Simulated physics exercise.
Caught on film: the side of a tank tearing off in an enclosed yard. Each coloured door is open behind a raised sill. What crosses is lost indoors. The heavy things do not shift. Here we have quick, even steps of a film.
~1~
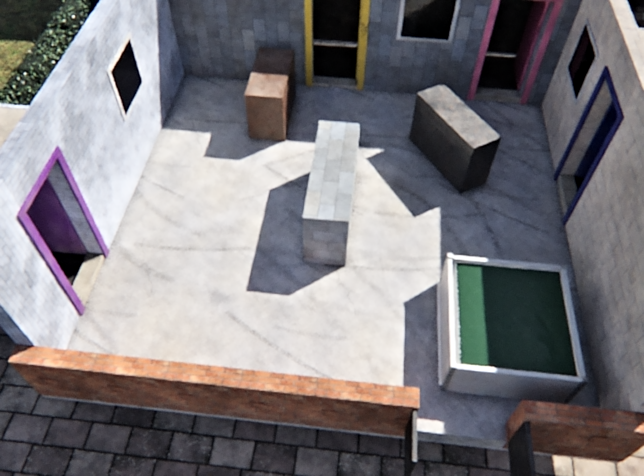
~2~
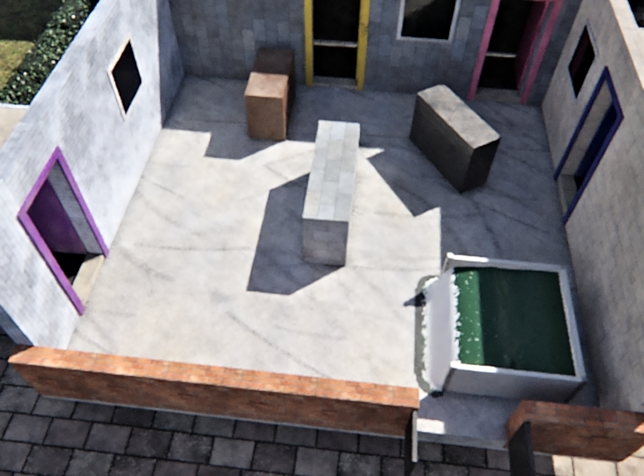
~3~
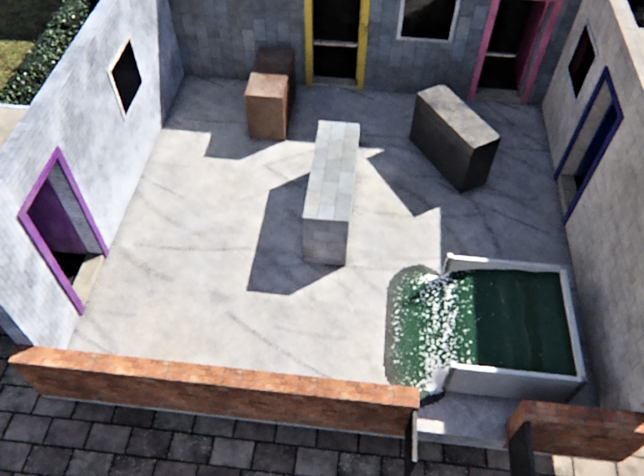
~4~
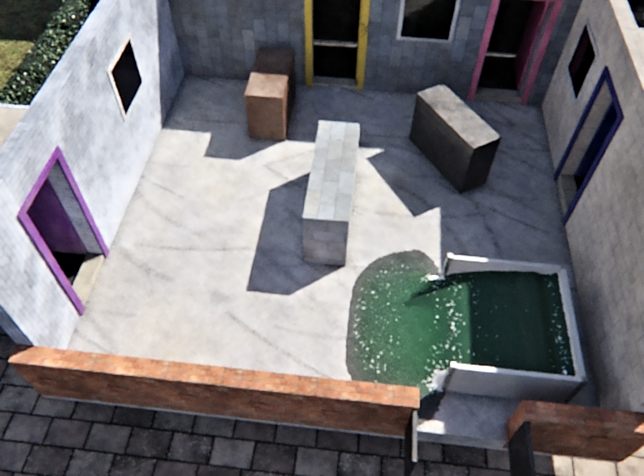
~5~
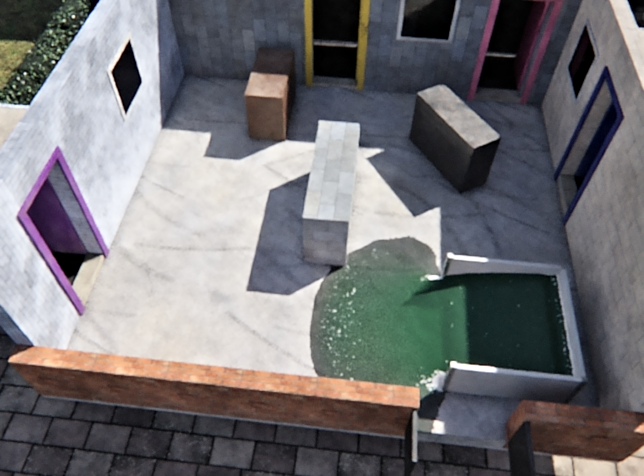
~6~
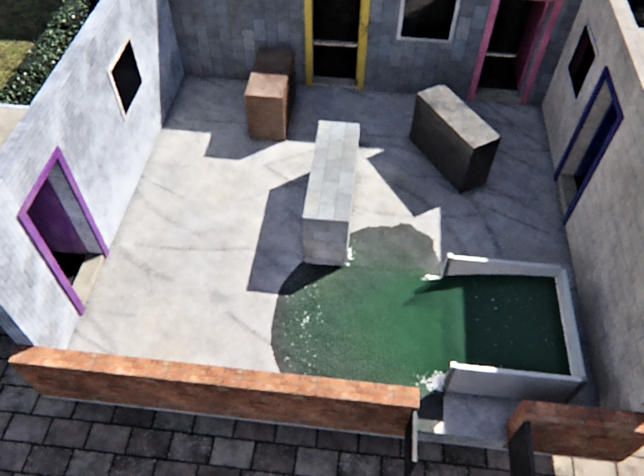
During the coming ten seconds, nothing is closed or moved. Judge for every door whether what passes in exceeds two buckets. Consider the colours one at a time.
In order: The yellow door will be at or under the cap, the purple door will be over the cap, the pink door will be at or under the cap, the blue door will be at or under the cap.
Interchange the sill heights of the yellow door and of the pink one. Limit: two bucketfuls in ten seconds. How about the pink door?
Pink: Below the limit.
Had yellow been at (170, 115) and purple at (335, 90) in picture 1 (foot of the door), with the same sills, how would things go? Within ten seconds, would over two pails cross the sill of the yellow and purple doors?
Looking at it, yellow fails to reach the limit, and purple fails to reach the limit.
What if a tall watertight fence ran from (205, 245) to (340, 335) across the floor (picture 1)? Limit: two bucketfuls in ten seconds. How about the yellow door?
As it turns out, the yellow door is spared.
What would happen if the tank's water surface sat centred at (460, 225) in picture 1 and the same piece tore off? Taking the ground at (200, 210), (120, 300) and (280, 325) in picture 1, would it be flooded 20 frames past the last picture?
Well, in the order you listed them, they'd be unreached, reached by the flood and reached by the flood.
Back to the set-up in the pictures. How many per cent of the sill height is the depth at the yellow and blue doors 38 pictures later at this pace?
I'd put the first at close to 40 per cent and the second at close to 0 per cent.
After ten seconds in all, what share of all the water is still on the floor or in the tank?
Close to 92 in a hundred.
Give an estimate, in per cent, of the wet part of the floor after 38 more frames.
Estimate: Near 75 %.
A moment on, water covers 25 % of the floor; the yellow door not reached, the purple door not reached, the pink door not reached, the blue door not reached.
Next, water covers 40 % of the floor; the yellow door not reached, the purple door under two buckets in, the pink door not reached, the blue door not reached.
Then, water covers 45 % of the floor; the yellow door not reached, the purple door over two buckets in, the pink door not reached, the blue door not reached.
Later, water covers 75 % of the floor; the yellow door wet at the sill, nothing in, the purple door far over two buckets in, the pink door wet at the sill, nothing in, the blue door not reached.
In the end, water covers 90 % of the floor; the yellow door wet at the sill, nothing in, the purple door far over two buckets in, the pink door wet at the sill, nothing in, the blue door wet at the sill, nothing in.
